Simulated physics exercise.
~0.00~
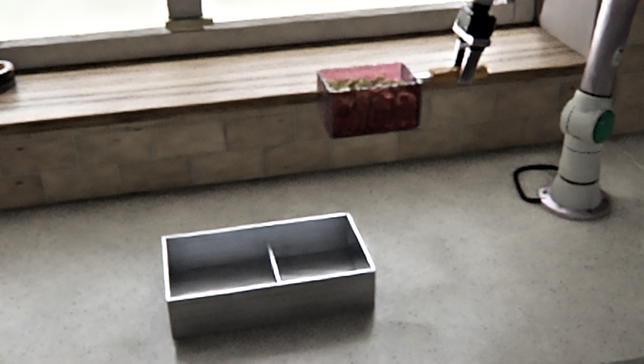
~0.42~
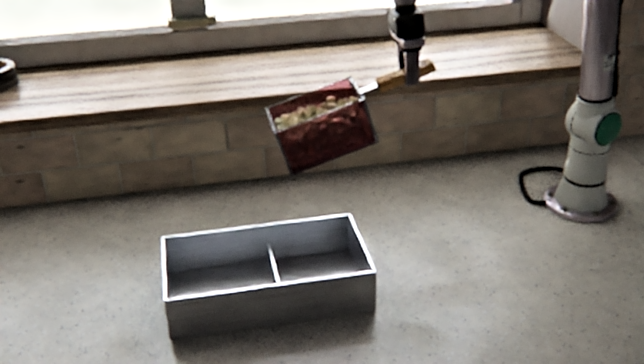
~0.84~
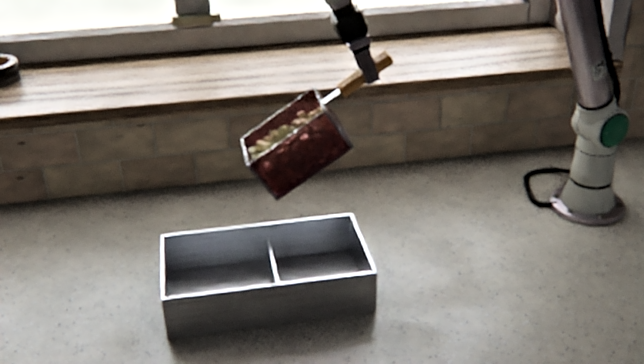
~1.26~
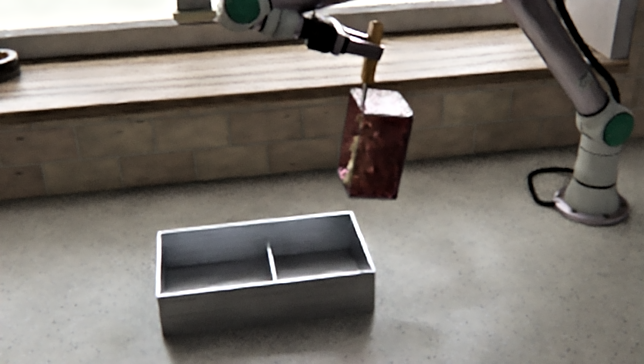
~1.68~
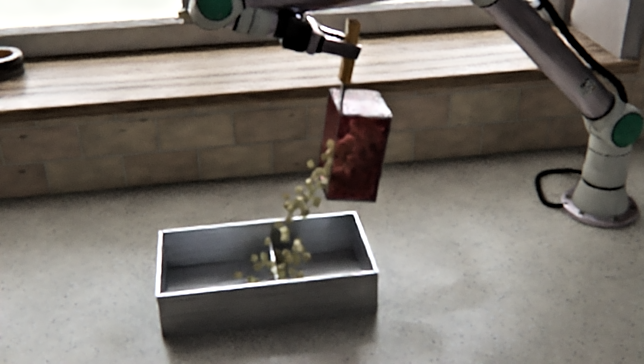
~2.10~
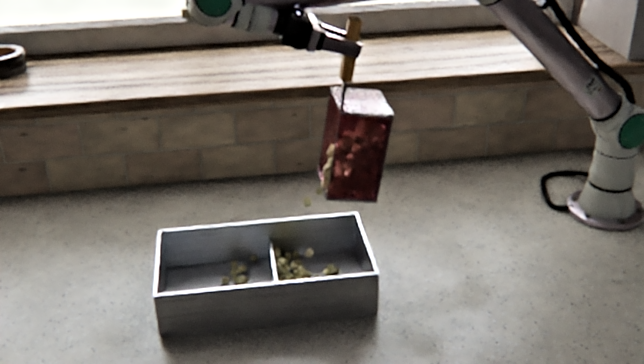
On a grey countertop beside a wooden window ledge, a robot arm carries a red box left by its handle and tips it steeply over a divided grey crate, spilling pale pieces into both compartments while some remain in the box, which stays held tilted above.
